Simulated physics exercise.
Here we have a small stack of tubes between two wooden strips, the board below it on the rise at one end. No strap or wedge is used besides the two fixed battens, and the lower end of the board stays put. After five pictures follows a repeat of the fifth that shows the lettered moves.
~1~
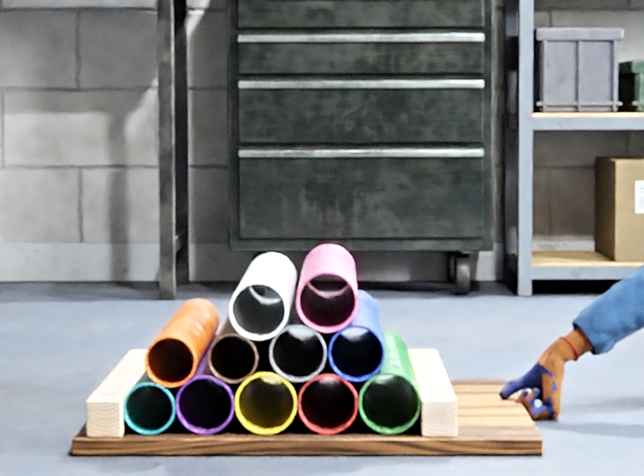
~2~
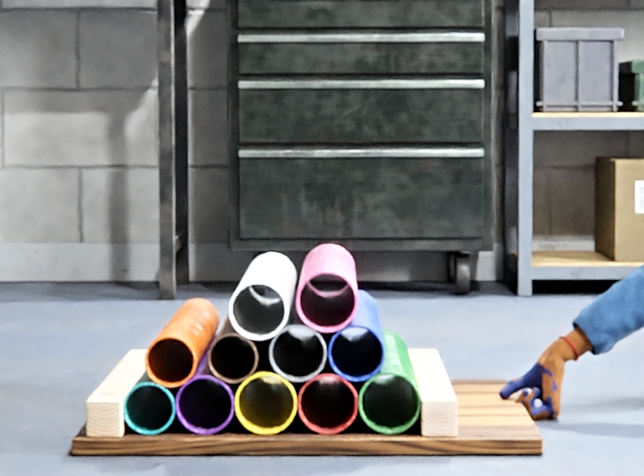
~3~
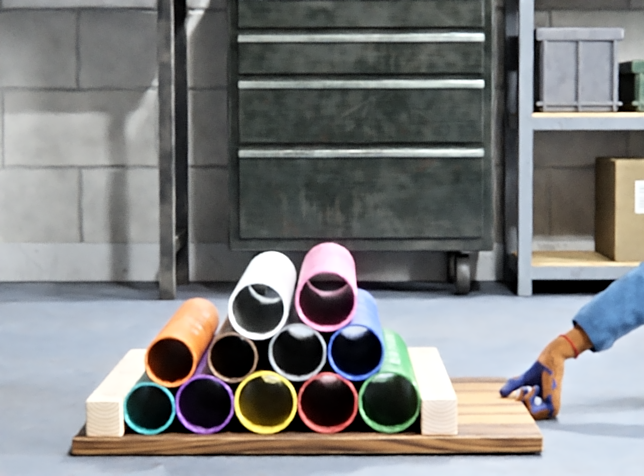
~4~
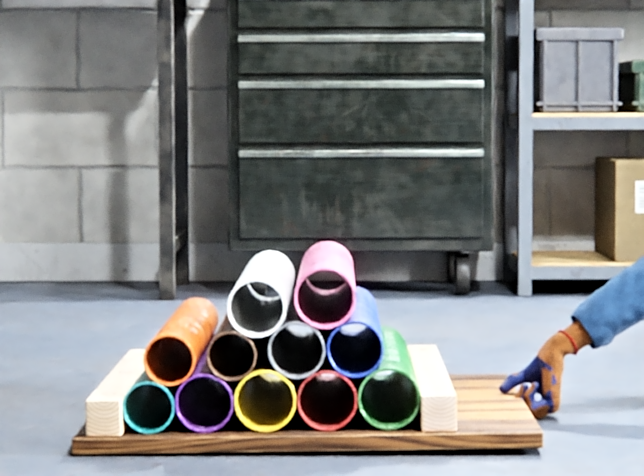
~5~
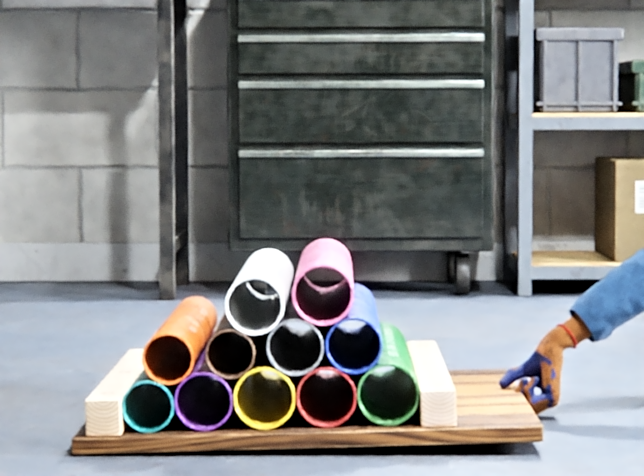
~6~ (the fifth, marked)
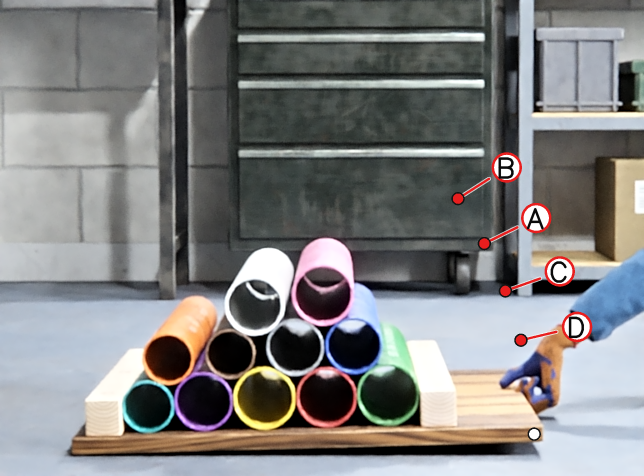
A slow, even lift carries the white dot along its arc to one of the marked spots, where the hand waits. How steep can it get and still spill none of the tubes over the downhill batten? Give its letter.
Stop at C.
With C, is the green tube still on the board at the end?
Yes.
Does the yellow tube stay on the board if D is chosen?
Yes.
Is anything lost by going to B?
At B: Yes.
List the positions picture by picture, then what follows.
Grey tube (298, 353); blue tube (356, 353); pink tube (327, 302), in the first picture.
Pink tube (327, 301); white tube (259, 311), in the second picture.
Board (310, 396); green tube (390, 401); yellow tube (266, 403), in the third picture.
Board (310, 394); turquoise tube (148, 408); purple tube (204, 404), in the fourth picture.
Board (310, 391); turquoise tube (148, 406); purple tube (204, 401), in the fifth picture.
On the marked copy, A at (484, 243); B at (458, 199); C at (505, 291); D at (521, 340); the white dot at (534, 434).
With C. Early on, board at 14°.
Further on, board at 20°.
At the end, board at 20°, none over the low batten.
As for the rest, A one over the low batten (orange); B six over the low batten; D none over the low batten.
